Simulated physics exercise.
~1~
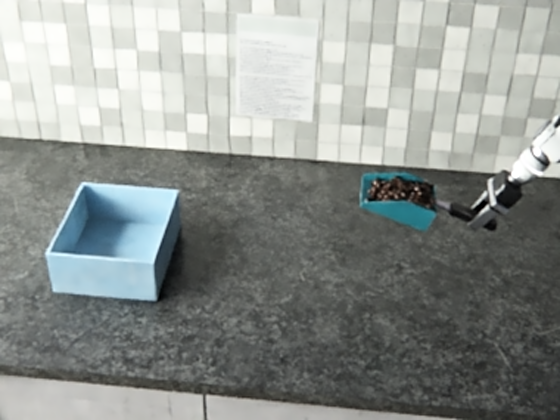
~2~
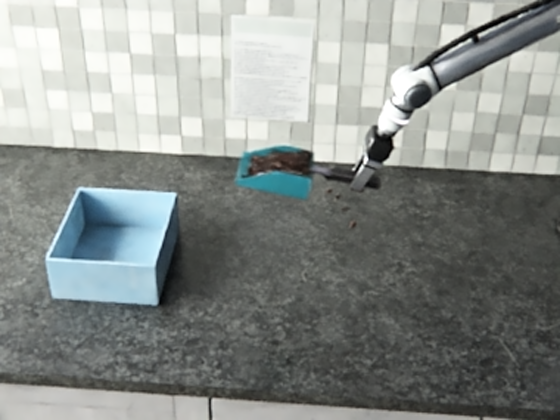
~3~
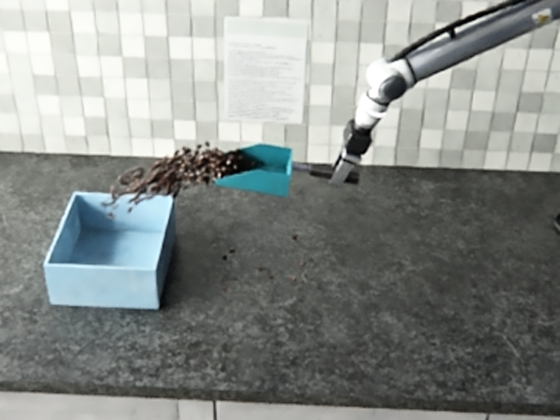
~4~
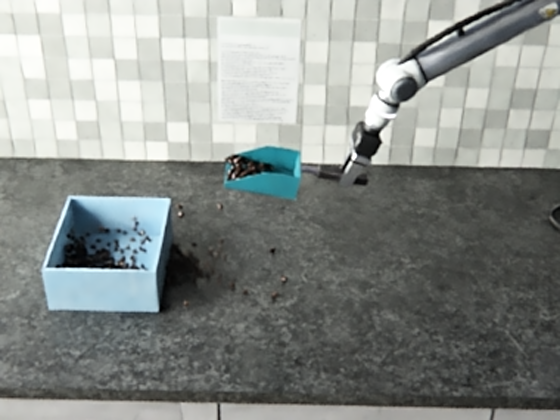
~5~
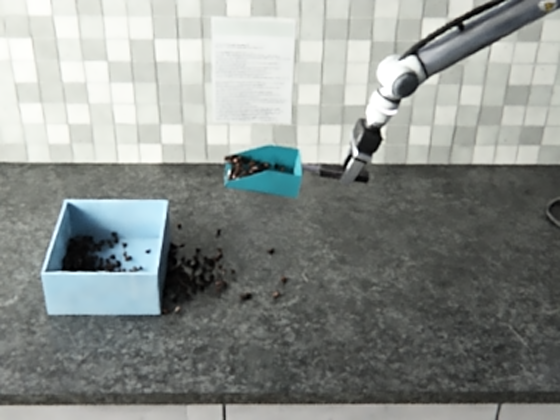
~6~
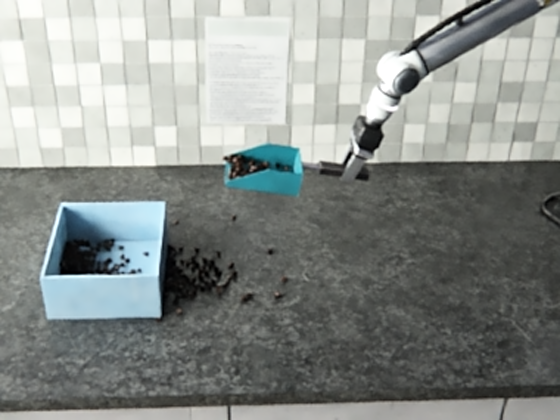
A jointed grey and white robot arm reaches in from the right, holding a teal scoop heaped with dark beans above a speckled dark grey counter, seen from the front and slightly above. An open light blue bin sits at the left, and a printed sheet hangs on the pale tiled wall behind. The arm swings the scoop left, and a few beans drop behind it. As the scoop slows, most of the load flies out over its open front towards the bin. Many beans land inside, while others scatter on the counter beside it. The scoop ends still in the air, with some beans left in it.
